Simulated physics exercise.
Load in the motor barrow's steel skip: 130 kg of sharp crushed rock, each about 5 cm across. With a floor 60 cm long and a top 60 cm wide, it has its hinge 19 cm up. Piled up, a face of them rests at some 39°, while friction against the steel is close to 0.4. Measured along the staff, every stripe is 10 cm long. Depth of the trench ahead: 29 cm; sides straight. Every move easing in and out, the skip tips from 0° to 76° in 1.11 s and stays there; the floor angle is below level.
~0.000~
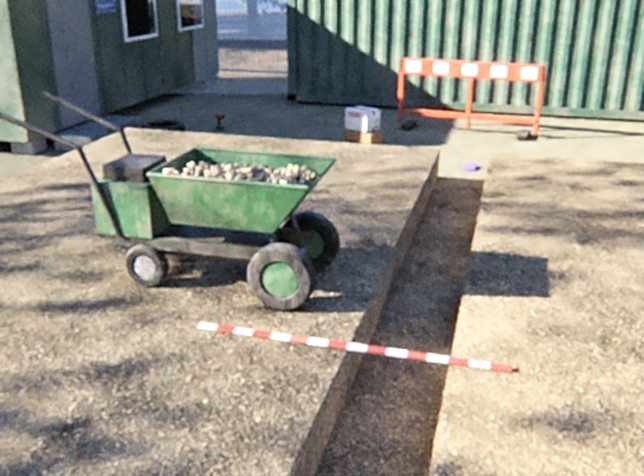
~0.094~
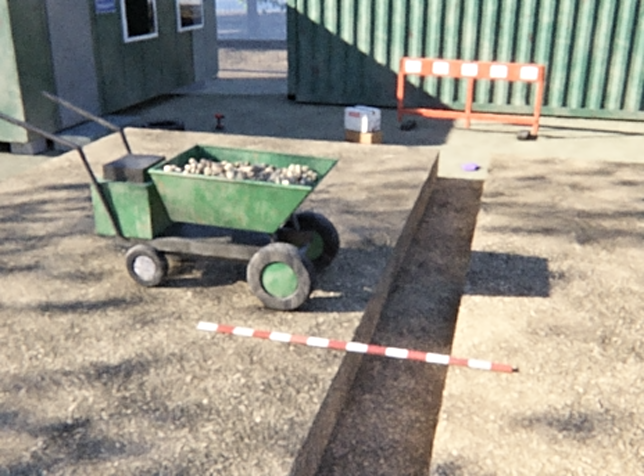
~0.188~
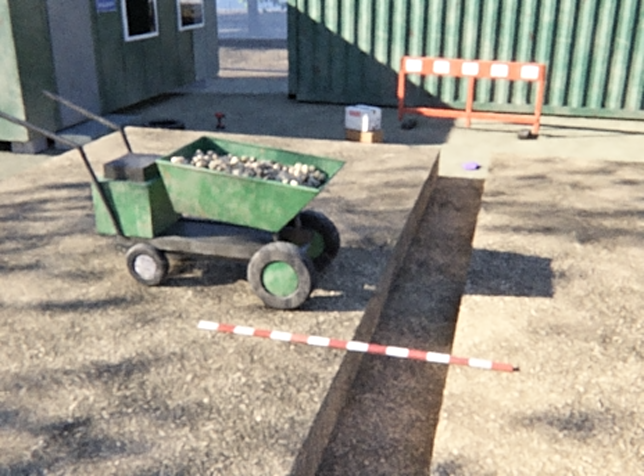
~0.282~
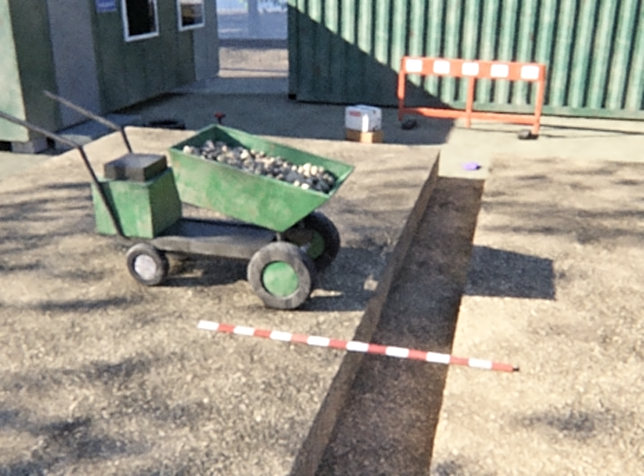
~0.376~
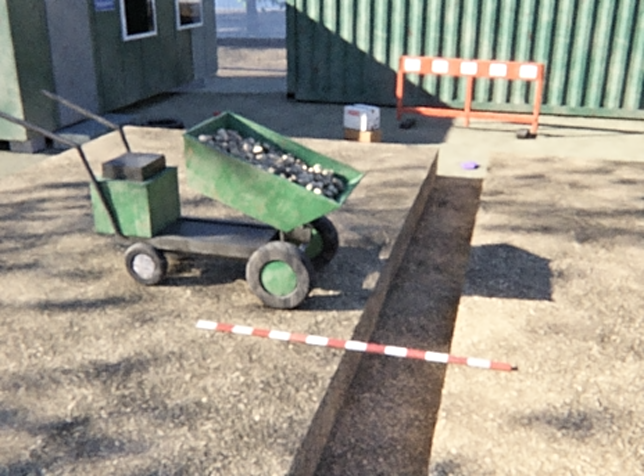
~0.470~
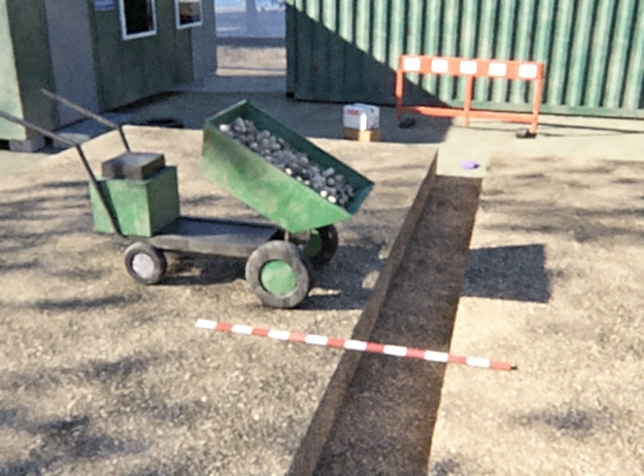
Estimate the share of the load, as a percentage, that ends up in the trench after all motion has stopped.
Roughly 99 per cent of the load ends up there.
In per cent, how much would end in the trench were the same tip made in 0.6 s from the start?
Then roughly 80 percent.
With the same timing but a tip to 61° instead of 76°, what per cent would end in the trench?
Share in trench: Approx. 45%.
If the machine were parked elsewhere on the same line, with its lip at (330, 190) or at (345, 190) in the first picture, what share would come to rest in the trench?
Roughly 85 percent for the first, and 70 percent for the second.
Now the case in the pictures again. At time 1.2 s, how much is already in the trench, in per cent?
Some 40 per cent.
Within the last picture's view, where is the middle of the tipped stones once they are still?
The tipped stones centre close to (420, 334).
After 0.8 s the floor is at 64°; 100 % in the skip; the foremost stones are at (385, 249).
After 1.2 s the floor is at 76°; 62 % in the skip, 38 % in the trench; the foremost stones are at (453, 333).
After 1.6 s the floor is at 76°; 26 % in the skip, 73 % in the trench, 1 % past the trench; the foremost stones are at (482, 298).
After 3.5 s the floor is at 76°; 0 % in the skip, 99 % in the trench, 1 % past the trench; the foremost stones are at (484, 298).
